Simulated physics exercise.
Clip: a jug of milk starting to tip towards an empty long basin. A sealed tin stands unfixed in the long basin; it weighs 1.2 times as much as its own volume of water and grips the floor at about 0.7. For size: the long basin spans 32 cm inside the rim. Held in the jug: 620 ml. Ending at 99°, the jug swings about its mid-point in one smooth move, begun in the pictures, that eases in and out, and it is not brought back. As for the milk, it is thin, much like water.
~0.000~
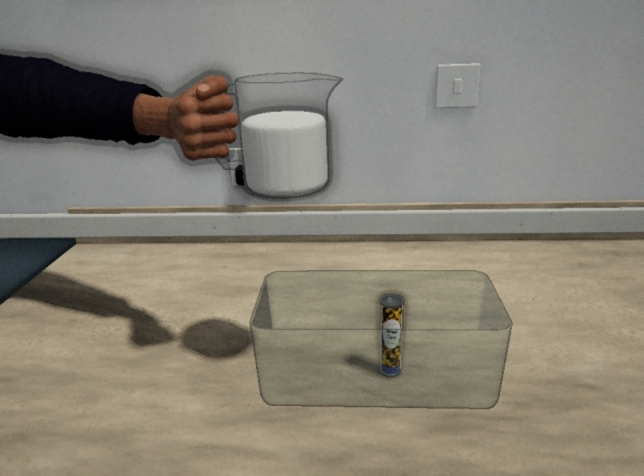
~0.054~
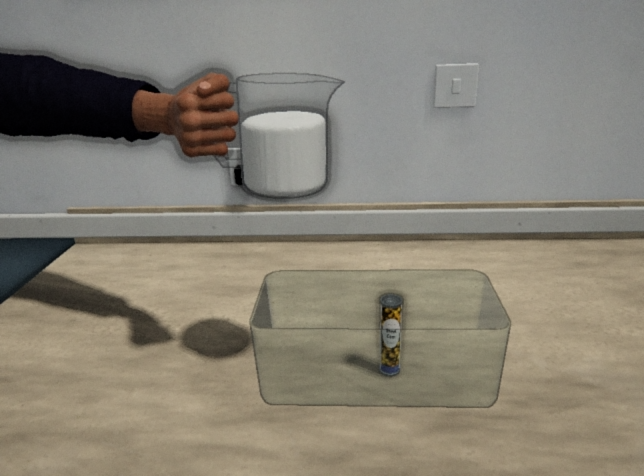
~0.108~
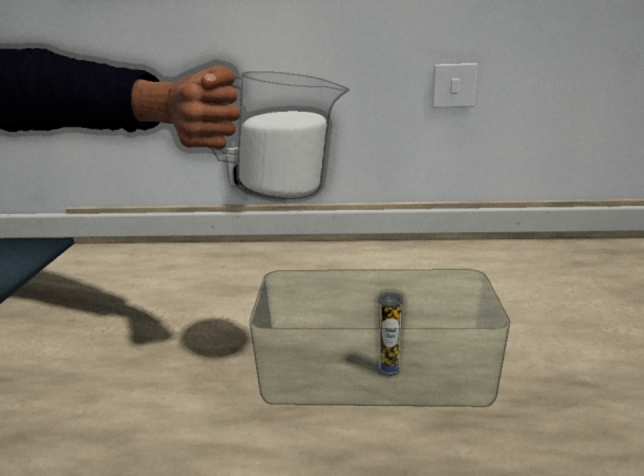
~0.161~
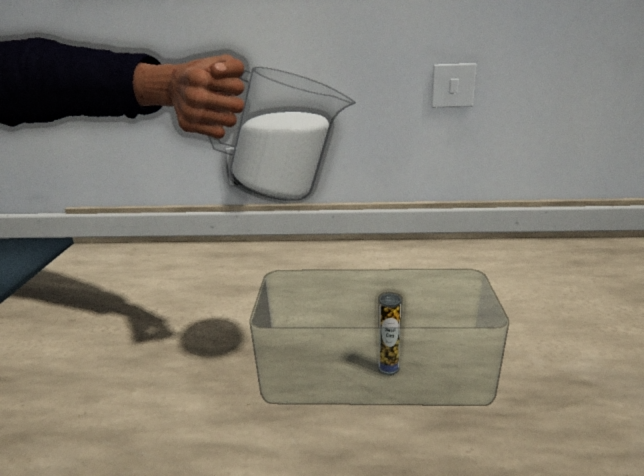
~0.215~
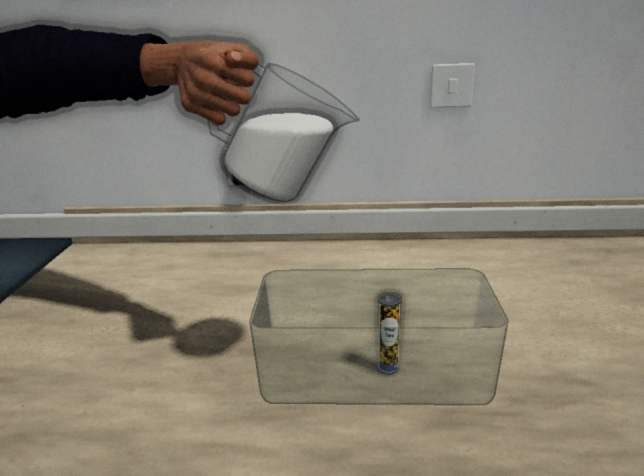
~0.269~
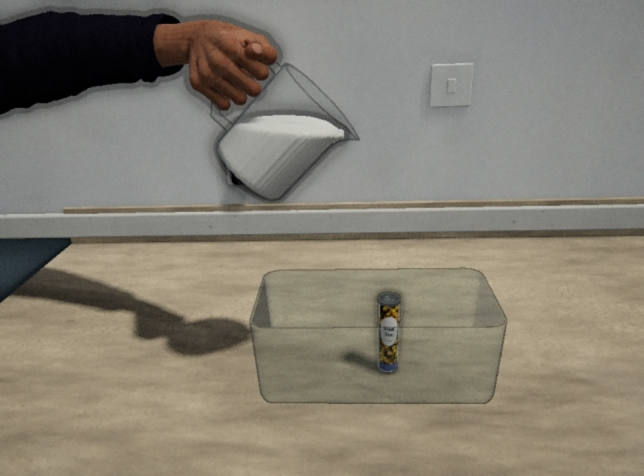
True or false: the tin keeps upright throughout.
True.
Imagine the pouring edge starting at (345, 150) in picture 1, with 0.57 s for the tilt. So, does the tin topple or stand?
Result: Tin tipped over.
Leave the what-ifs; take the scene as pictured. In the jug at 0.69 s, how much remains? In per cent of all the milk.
26 in a hundred, give or take.
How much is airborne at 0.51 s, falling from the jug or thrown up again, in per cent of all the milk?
My guess is roughly 30 %.
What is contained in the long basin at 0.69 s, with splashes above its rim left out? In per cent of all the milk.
Near 42 in a hundred.
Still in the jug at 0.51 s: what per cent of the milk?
Portion remaining: Approx. 68 per cent.
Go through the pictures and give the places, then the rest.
The first picture shows tilt 0°; pouring edge (343, 78); surface from (243, 120) to (325, 118); the long basin's rim runs from (259, 298) to (498, 299); the tin's top is at (392, 304).
The second picture shows tilt 2°; pouring edge (345, 81); surface from (243, 120) to (325, 118).
The third picture shows tilt 9°; pouring edge (350, 89); surface from (244, 121) to (327, 118).
The fourth picture shows tilt 18°; pouring edge (356, 102); surface from (243, 125) to (329, 119).
The fifth picture shows tilt 31°; pouring edge (360, 119); surface from (235, 135) to (334, 123).
The sixth picture shows tilt 45°; pouring edge (361, 139); surface from (224, 134) to (344, 130).
Then, 0.51 s in, the tilt is 96° and 68 per cent is still to pour; the tin stands where it began.
Then, 0.69 s in, the tilt is 99° and 26 per cent is still to pour; the tin stands where it began.
Then, 0.87 s in, the tilt is 99° and 10 per cent is still to pour; the tin stands where it began.
Then, 1.07 s in, the tilt is 99° and 3 per cent is still to pour; the tin stands where it began.
Finally, the tin stands where it began.
